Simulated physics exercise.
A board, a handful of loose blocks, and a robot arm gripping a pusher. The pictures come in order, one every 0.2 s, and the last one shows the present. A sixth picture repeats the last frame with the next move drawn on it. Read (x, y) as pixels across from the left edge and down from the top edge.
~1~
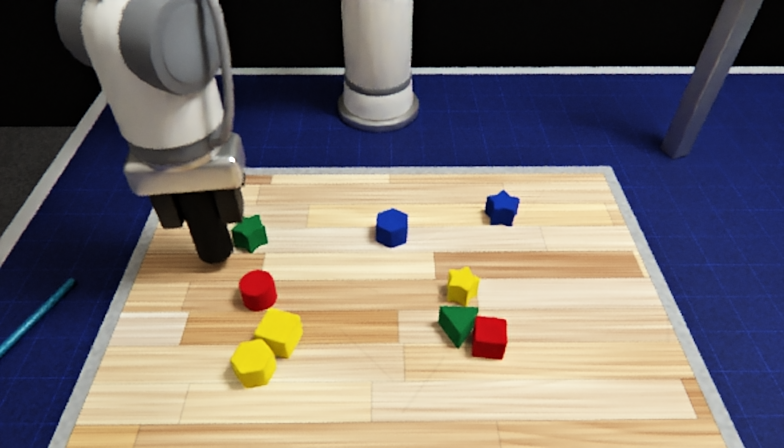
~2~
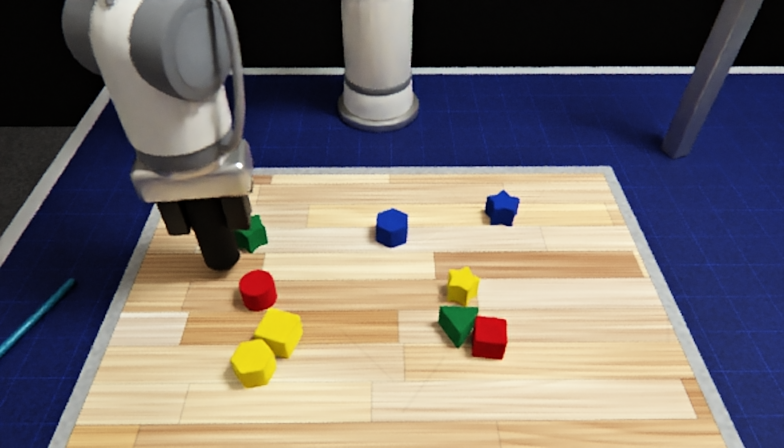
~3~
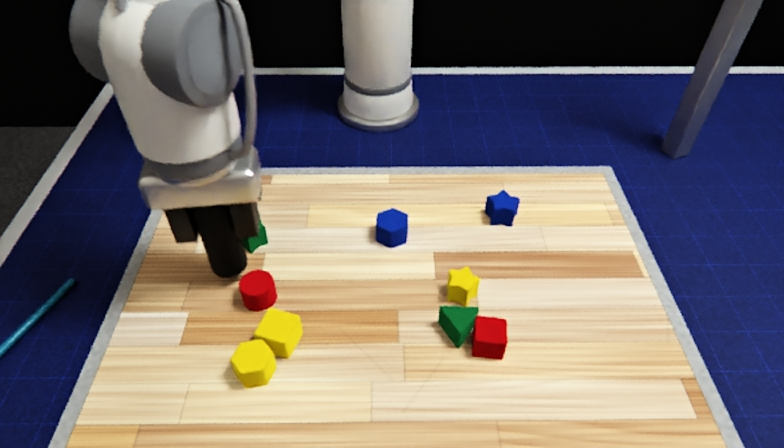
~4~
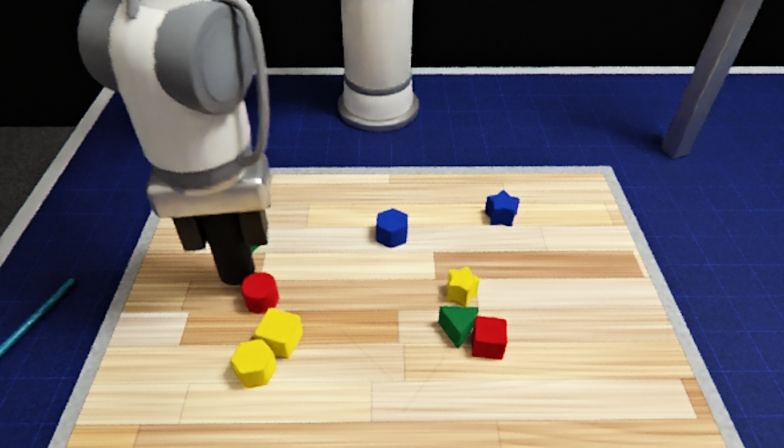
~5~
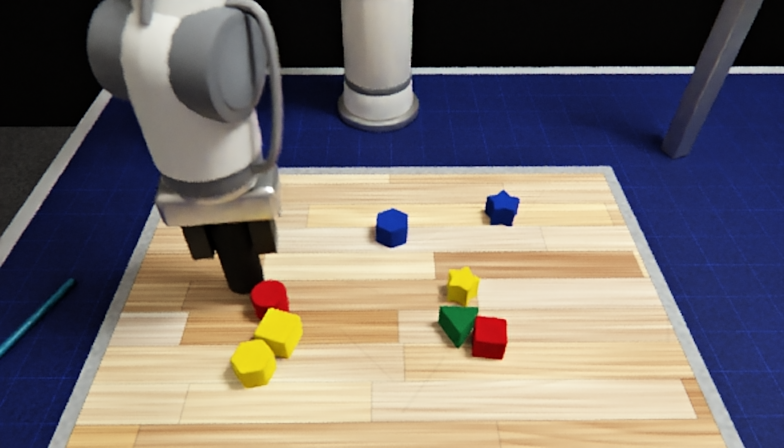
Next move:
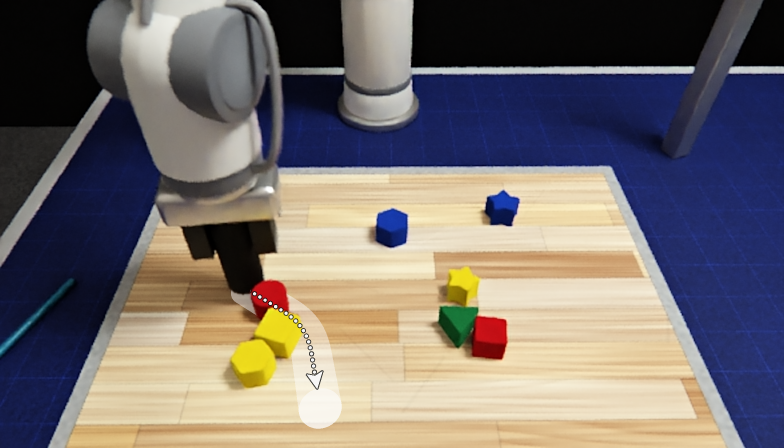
A robot arm gripping a dark pusher slides it slowly toward the lower right and nudges the red disc a short way right and slightly down, up near the yellow square piece. The still camera looks down from the front on a pale wooden board over a blue surface. Two yellow blocks sit at lower left, a green one behind the pusher, and blue, yellow, green and red blocks rest unmoved centre and right.
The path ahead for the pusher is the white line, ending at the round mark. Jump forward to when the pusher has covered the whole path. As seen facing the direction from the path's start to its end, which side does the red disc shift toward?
Shifts left.
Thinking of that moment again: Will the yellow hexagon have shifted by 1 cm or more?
I believe not.
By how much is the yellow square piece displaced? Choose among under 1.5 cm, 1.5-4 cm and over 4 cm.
Travel: Beyond 4 cm.
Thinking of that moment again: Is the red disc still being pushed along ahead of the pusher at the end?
I'd say no.
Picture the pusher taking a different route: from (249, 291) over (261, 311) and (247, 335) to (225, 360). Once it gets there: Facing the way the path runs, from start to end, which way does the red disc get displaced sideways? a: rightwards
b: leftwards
My pick is b.
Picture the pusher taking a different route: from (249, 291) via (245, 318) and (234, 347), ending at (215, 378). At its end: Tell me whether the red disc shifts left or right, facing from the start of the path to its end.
My prediction: Leftwards.
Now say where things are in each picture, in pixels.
In the first picture, tip of the pusher at (216, 252), middles of tops, yellow hexagon at (251, 355), red disc at (256, 282), yellow square piece at (277, 324).
In the second picture, pusher at (223, 259), nothing pushed.
In the third picture, pusher at (230, 266), nothing pushed.
In the fourth picture, pusher at (238, 273), red disc at (258, 284).
In the fifth picture, pusher at (247, 282), yellow hexagon at (251, 355), red disc at (268, 292), yellow square piece at (277, 324).
The line goes from (249, 291) by way of (289, 315) and (312, 355) to (320, 408).
What follows on the original path. One third of the way, pusher at (287, 306); red disc at (316, 314); yellow square piece at (295, 343), turned 80° clockwise.
Two thirds of the way, pusher at (310, 347); red disc at (348, 335); yellow square piece at (302, 376), turned 90° clockwise.
At the end, pusher at (319, 400); yellow hexagon unmoved; red disc at (348, 335); yellow square piece at (304, 434), turned 100° clockwise.
